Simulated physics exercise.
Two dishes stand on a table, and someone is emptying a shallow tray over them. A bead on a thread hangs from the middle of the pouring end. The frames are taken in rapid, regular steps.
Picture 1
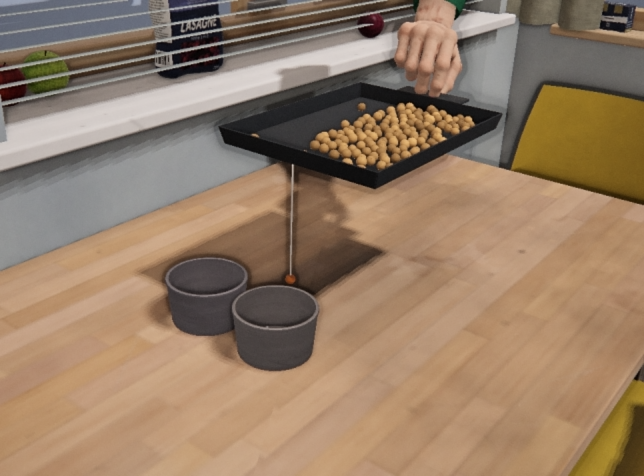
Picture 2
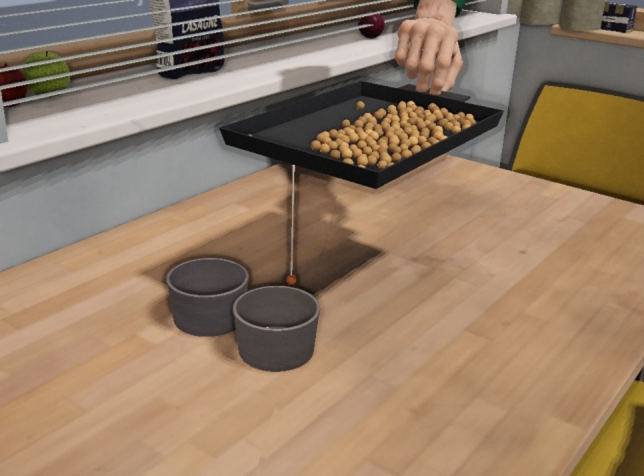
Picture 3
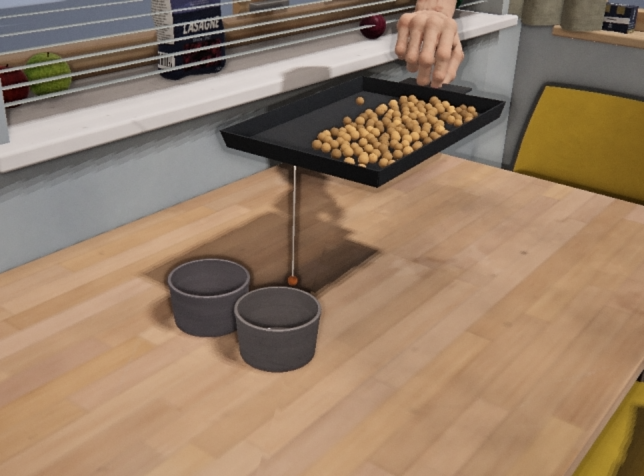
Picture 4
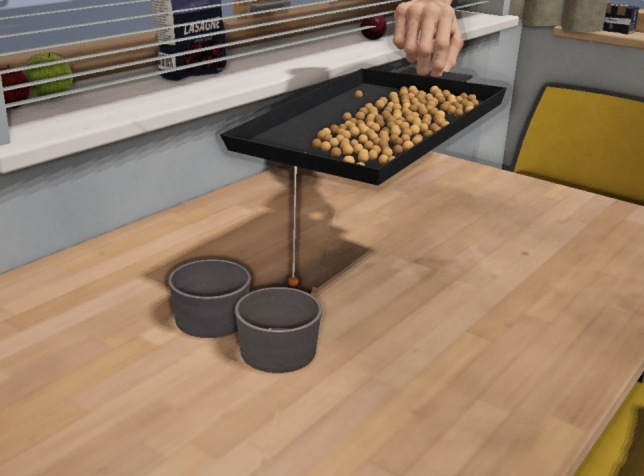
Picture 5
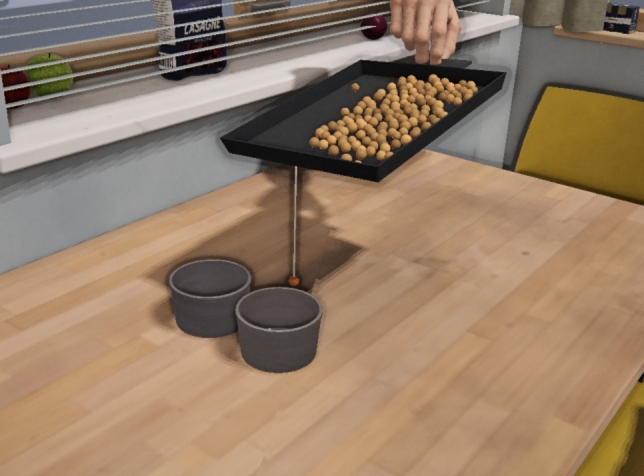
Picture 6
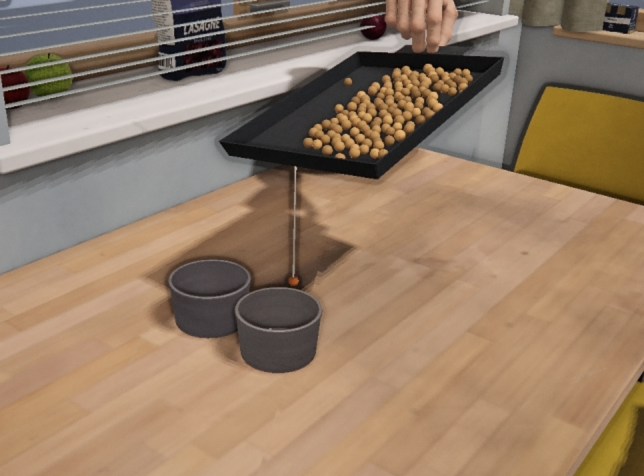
A hand held a dark, shallow tray of round wooden beads above two gray dishes on a table, then gradually tilted it, and the beads shifted slightly left across the tray.
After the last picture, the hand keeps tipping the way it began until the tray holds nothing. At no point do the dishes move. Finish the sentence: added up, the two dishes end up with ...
... over half of it.
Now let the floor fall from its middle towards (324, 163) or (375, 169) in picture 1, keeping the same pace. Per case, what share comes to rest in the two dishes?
Respectively 30 % and 0 %.
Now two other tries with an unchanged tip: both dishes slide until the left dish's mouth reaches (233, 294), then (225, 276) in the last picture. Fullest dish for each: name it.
Trial one goes to the one to the left, trial two to the one to the left.
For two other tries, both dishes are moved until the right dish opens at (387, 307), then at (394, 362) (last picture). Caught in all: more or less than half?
The first place gets a lesser share, the second a lesser share.
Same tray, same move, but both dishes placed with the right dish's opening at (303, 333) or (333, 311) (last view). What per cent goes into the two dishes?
Around 20 and then 20 per cent.
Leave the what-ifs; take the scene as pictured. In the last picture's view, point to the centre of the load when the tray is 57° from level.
In the last view, the load is centred close to (254, 150).
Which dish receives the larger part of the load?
Answer: The one at left.
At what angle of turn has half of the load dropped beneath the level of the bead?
Roughly 85°.
Shortly afterwards, tray tipped steeply; the bulk on the tray; a little in the left dish; only a few outside both; a little in the air.
Next, tray tipped right over; a little on the tray; near two thirds in the left dish; a little outside both; a little in the air.
Some moments later, tray tipped past a quarter turn; only a few in the right dish; the bulk in the left dish; near a quarter outside both.
In the end, tray tipped past a quarter turn; only a few in the right dish; the bulk in the left dish; near a quarter outside both.
